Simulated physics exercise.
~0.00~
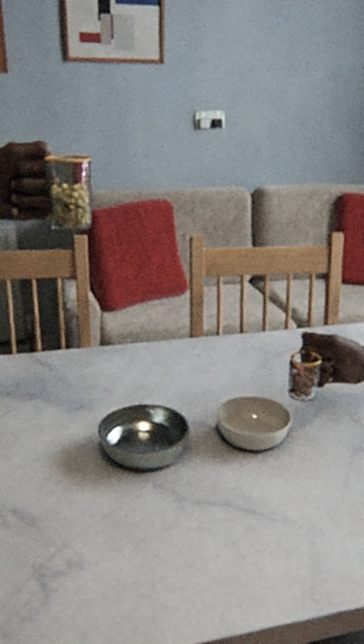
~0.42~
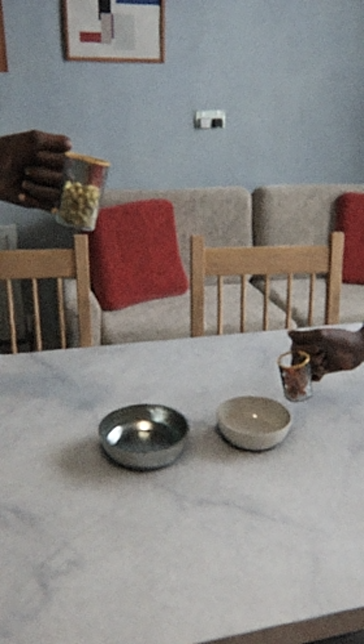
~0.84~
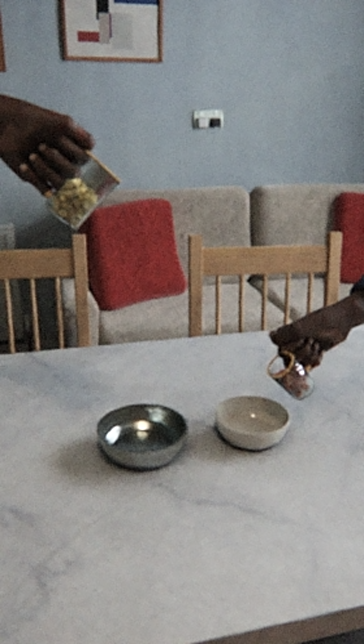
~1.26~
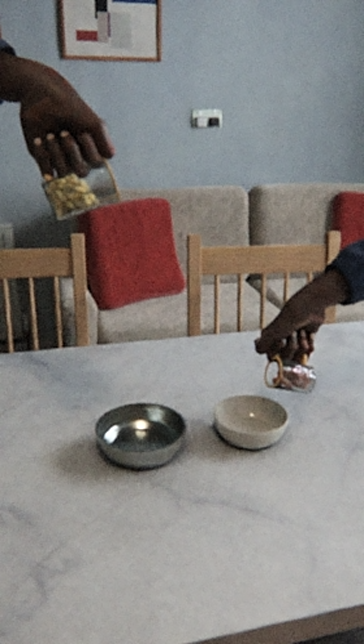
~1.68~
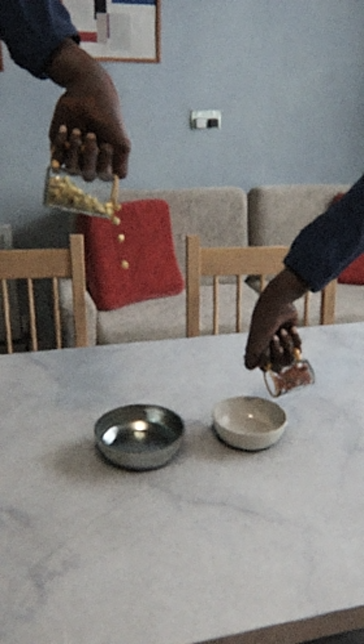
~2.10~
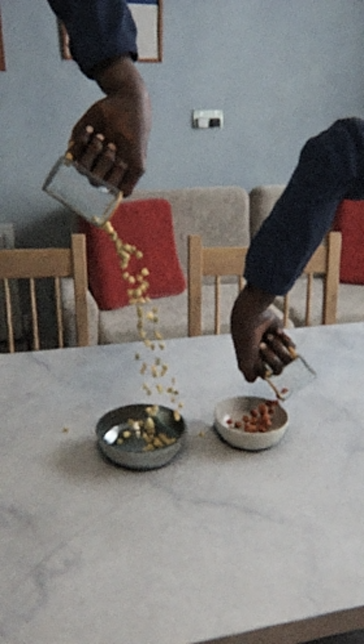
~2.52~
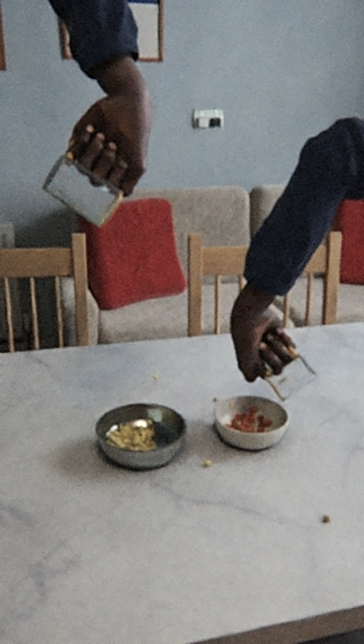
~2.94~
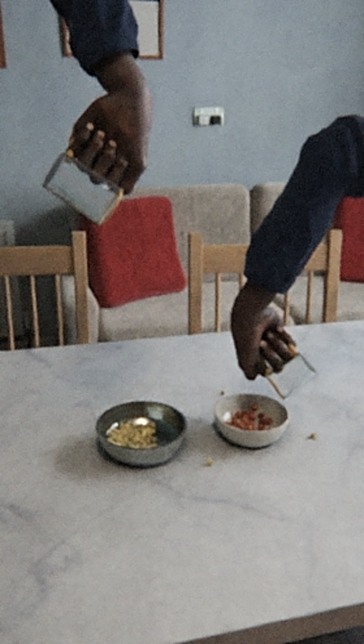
We see two hands tip clear cups over low dishes on a marbled table, the left cup held much higher. Yellow pieces fall in a long stream into the grey left dish, a few ending up on the table, while the reddish pieces all settle in the pale right dish.
